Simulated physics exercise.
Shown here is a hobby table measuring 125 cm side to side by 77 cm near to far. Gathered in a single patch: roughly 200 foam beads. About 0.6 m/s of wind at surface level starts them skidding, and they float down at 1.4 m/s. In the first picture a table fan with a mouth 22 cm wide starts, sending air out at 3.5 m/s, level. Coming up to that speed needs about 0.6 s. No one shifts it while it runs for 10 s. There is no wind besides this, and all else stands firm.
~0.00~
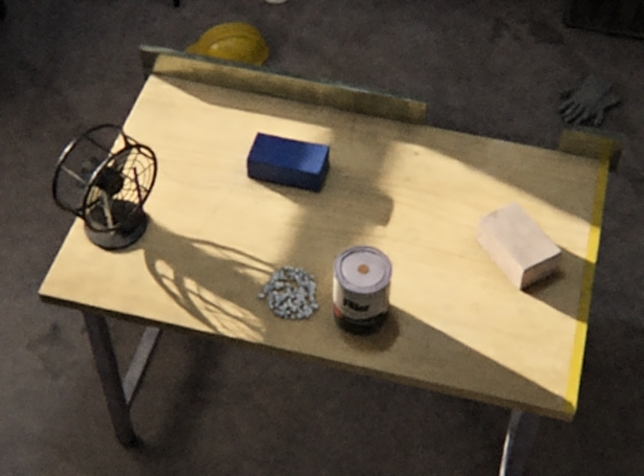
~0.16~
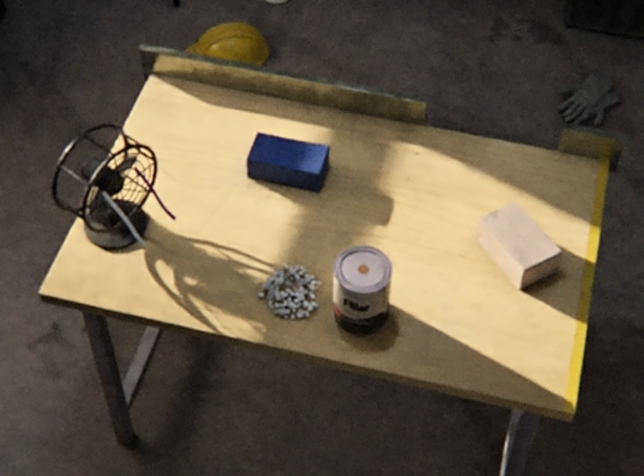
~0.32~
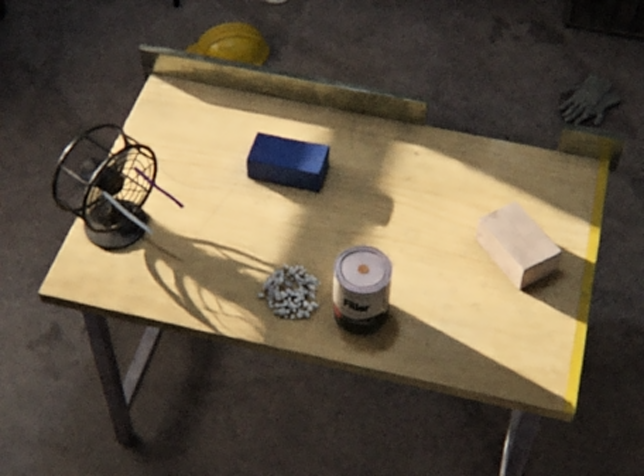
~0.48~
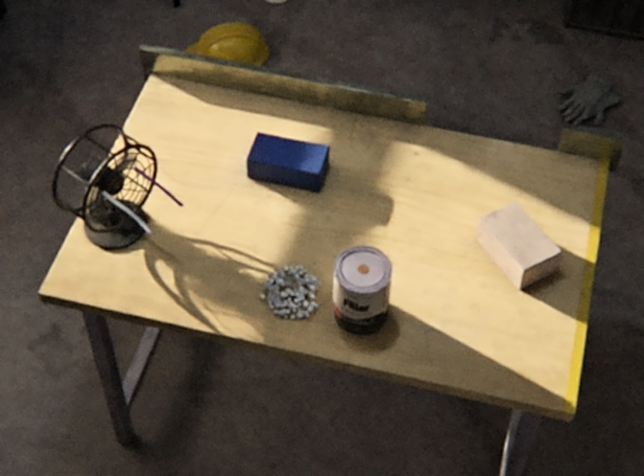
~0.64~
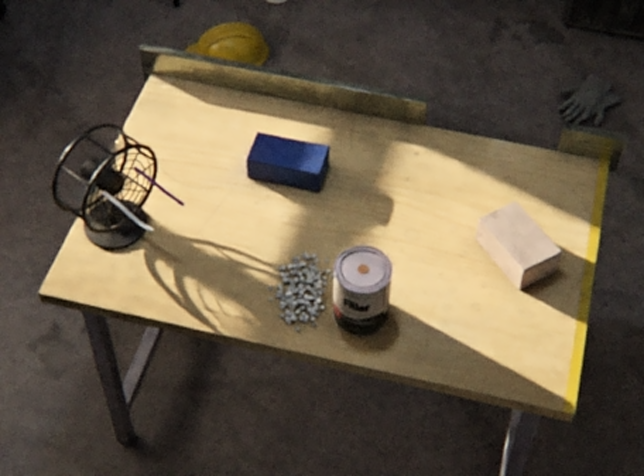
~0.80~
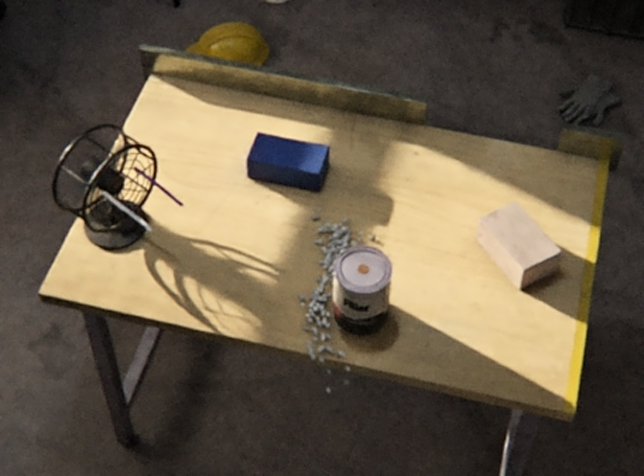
A pale wooden hobby table stands on a dark grey floor, seen from above by a still camera. A black fan sits at the left, with a blue block near the middle, whitish foam beads beside a dark-and-white tin at the front, and a pinkish block at the right. The fan blades turn while the beads rest, then the beads slide right and scatter around the tin.
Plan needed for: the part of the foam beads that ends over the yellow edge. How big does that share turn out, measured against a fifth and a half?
Honestly, fewer than a fifth go.
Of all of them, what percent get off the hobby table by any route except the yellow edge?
Around 30 % of them.
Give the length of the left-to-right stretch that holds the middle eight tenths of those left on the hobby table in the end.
Around 30 cm.
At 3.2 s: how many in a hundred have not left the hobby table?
Near 70 %.
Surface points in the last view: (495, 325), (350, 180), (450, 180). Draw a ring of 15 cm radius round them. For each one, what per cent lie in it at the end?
In order: About 0 %, then 30 %, then 30 %.
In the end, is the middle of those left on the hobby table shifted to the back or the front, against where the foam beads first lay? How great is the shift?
I'd say backward, around 45 cm.
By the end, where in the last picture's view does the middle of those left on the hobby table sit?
(399, 161).
After 2.0 s, 72 % are on the move or not yet settled, 0 % are over the yellow edge; the middle of those still in play is near (393, 175).
After 3.2 s, 71 % are on the move or not yet settled, 0 % are over the yellow edge; the middle of those still in play is near (394, 171).
After 5.5 s, 70 % are on the move or not yet settled, 0 % are over the yellow edge; the middle of those still in play is near (395, 169).
After 10.0 s, at the end, 0 % are over the yellow edge; the middle of those still in play is near (399, 161).
